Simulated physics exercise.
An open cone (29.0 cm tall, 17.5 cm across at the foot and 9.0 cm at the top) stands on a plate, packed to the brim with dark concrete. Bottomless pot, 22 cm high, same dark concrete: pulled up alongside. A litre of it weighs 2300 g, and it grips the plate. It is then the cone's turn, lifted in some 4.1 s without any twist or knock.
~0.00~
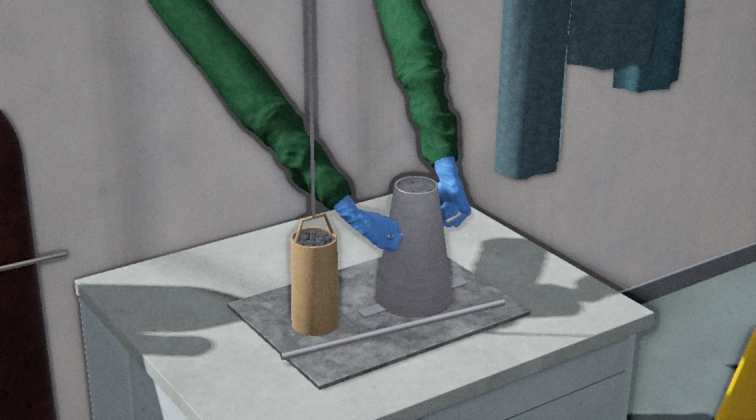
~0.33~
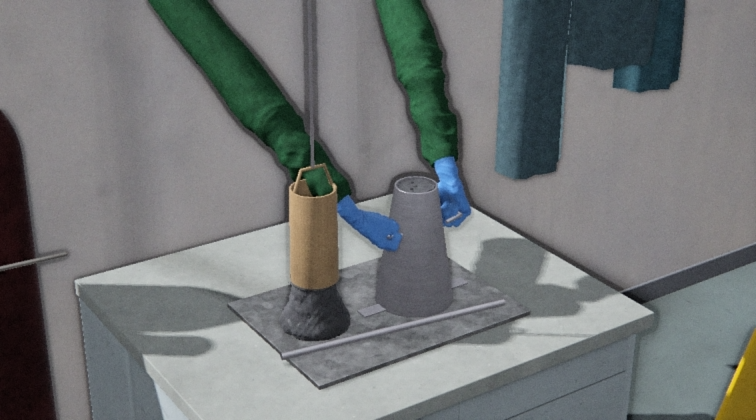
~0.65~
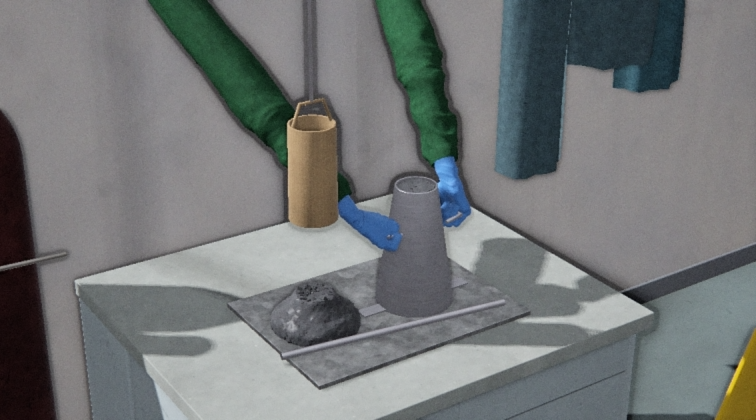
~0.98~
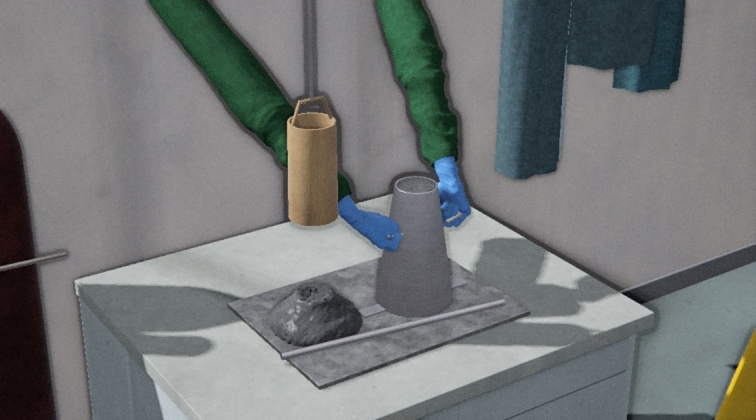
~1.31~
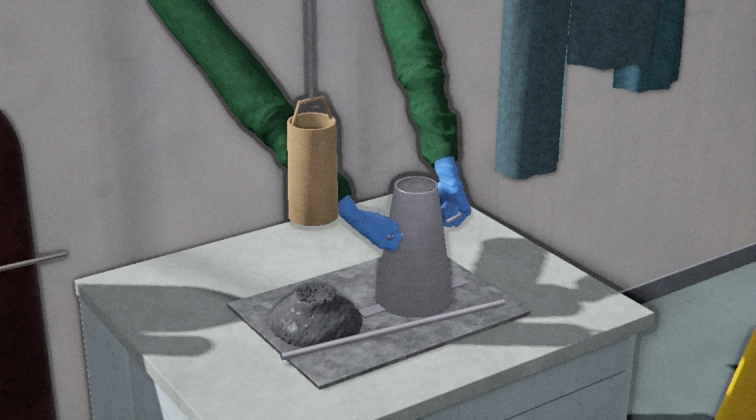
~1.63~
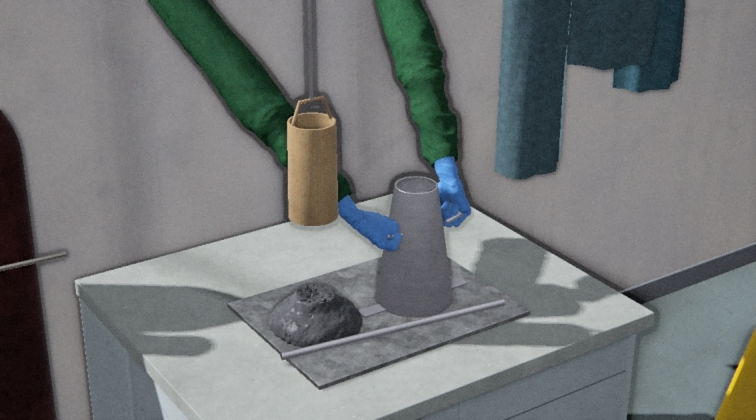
The video shows a tan bottomless pot rising from a plate on a table, leaving dark concrete that slumps into a low mound, while blue-gloved hands stay beside a filled gray cone that does not move.
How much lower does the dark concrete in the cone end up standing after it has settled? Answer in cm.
It ends up roughly 20 cm lower.
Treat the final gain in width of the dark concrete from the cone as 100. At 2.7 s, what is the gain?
Around 80 percent of the full gain.
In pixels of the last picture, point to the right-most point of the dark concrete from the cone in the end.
That point lies close to (484, 302) in the last picture.
After 2.7 s, the cone is up 7.2 cm; the dark concrete has come down 16 cm to 13 cm and is 30 cm wide.
After 3.7 s, the cone is up 18 cm; the dark concrete has come down 20 cm to 9.2 cm and is 33 cm wide.
After 4.7 s, the cone is up 29 cm; the dark concrete has come down 20 cm to 9.1 cm and is 33 cm wide.
After 5.9 s, the cone is clear; the dark concrete has come down 20 cm to 9.0 cm and is 33 cm wide.
After 6.4 s, at rest, the cone is clear; the dark concrete has come down 20 cm to 9.0 cm and is 33 cm wide.
